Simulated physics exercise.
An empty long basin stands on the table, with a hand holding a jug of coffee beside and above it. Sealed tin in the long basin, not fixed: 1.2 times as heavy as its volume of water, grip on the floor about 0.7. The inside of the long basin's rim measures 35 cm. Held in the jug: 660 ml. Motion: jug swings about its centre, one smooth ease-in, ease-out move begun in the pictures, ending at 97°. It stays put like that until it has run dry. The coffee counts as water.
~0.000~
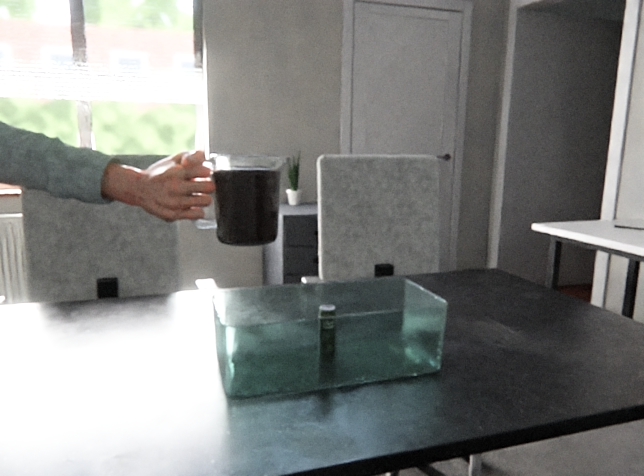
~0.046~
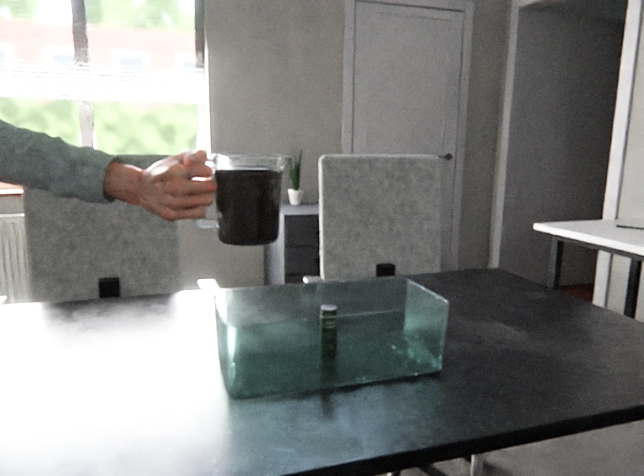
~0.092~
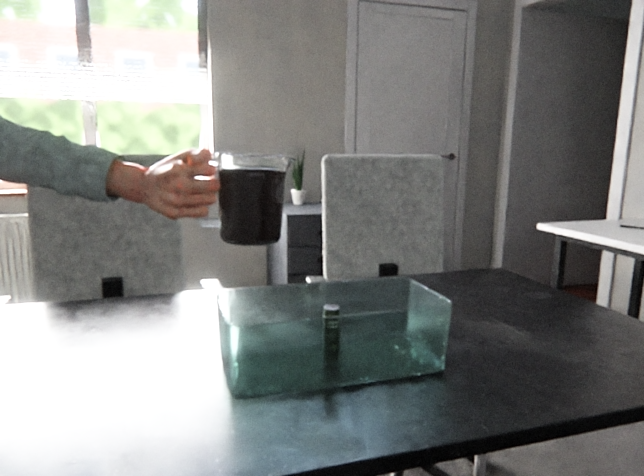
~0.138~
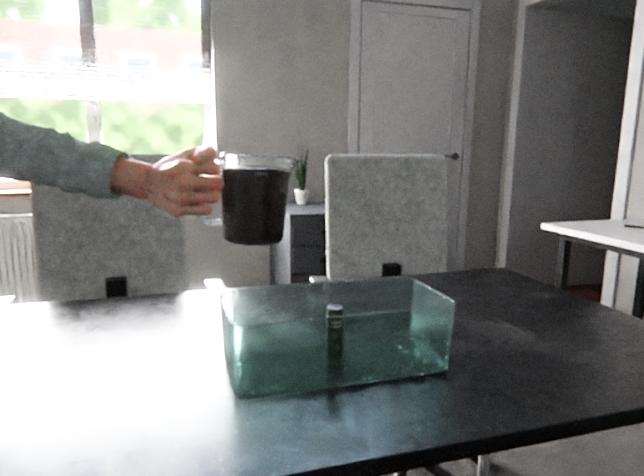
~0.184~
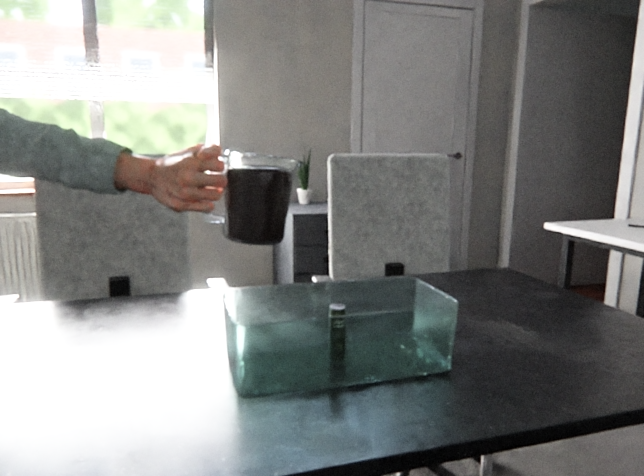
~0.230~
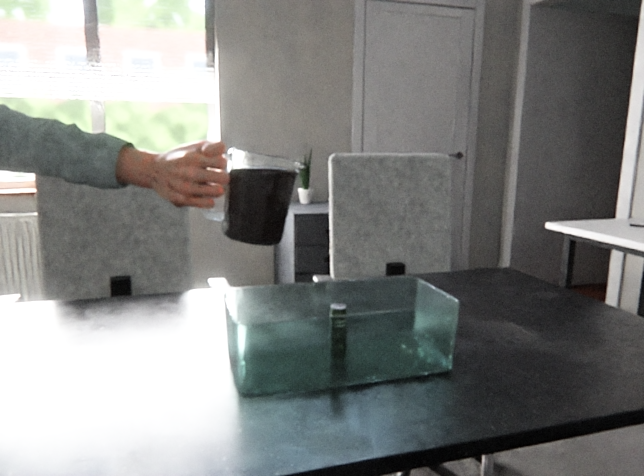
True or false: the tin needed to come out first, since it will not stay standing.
False.
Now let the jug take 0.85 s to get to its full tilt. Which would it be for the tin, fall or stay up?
With that tilt, the tin stays on its base.
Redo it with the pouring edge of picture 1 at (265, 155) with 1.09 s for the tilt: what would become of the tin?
It tumbles.
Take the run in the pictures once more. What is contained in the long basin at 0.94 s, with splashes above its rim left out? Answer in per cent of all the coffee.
About 38 %.
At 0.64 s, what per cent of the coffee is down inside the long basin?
Near 2 in a hundred.
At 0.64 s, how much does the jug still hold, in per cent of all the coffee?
84 %.
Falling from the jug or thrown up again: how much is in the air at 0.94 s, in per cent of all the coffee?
Some 22 per cent.
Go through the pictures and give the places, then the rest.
In the first frame, it leans 0°; its right rim is at (290, 157); the coffee meets the walls at (214, 169) and (278, 169); the long basin's rim runs from (217, 310) to (425, 291); the tin's top is at (327, 310).
In the second frame, it leans 0°; its right rim is at (292, 157); the coffee meets the walls at (215, 168) and (280, 169).
In the third frame, it leans 2°; its right rim is at (296, 158); the coffee meets the walls at (219, 168) and (283, 169).
In the fourth frame, it leans 4°; its right rim is at (300, 160); the coffee meets the walls at (223, 168) and (287, 169).
In the fifth frame, it leans 7°; its right rim is at (305, 162); the coffee meets the walls at (228, 168) and (292, 169).
In the sixth frame, it leans 10°; its right rim is at (308, 164); the coffee meets the walls at (230, 169) and (296, 169).
By 0.64 s the tilt is 61° and 85 per cent is still to pour; the tin stands where it began.
By 0.94 s the tilt is 92° and 40 per cent is still to pour; the tin stands where it began.
By 1.25 s the tilt is 97° and 7 per cent is still to pour; the tin stands where it began.
By 1.59 s the tilt is 97° and 1 per cent is still to pour; the tin stands where it began.
At rest the tin stands where it began.
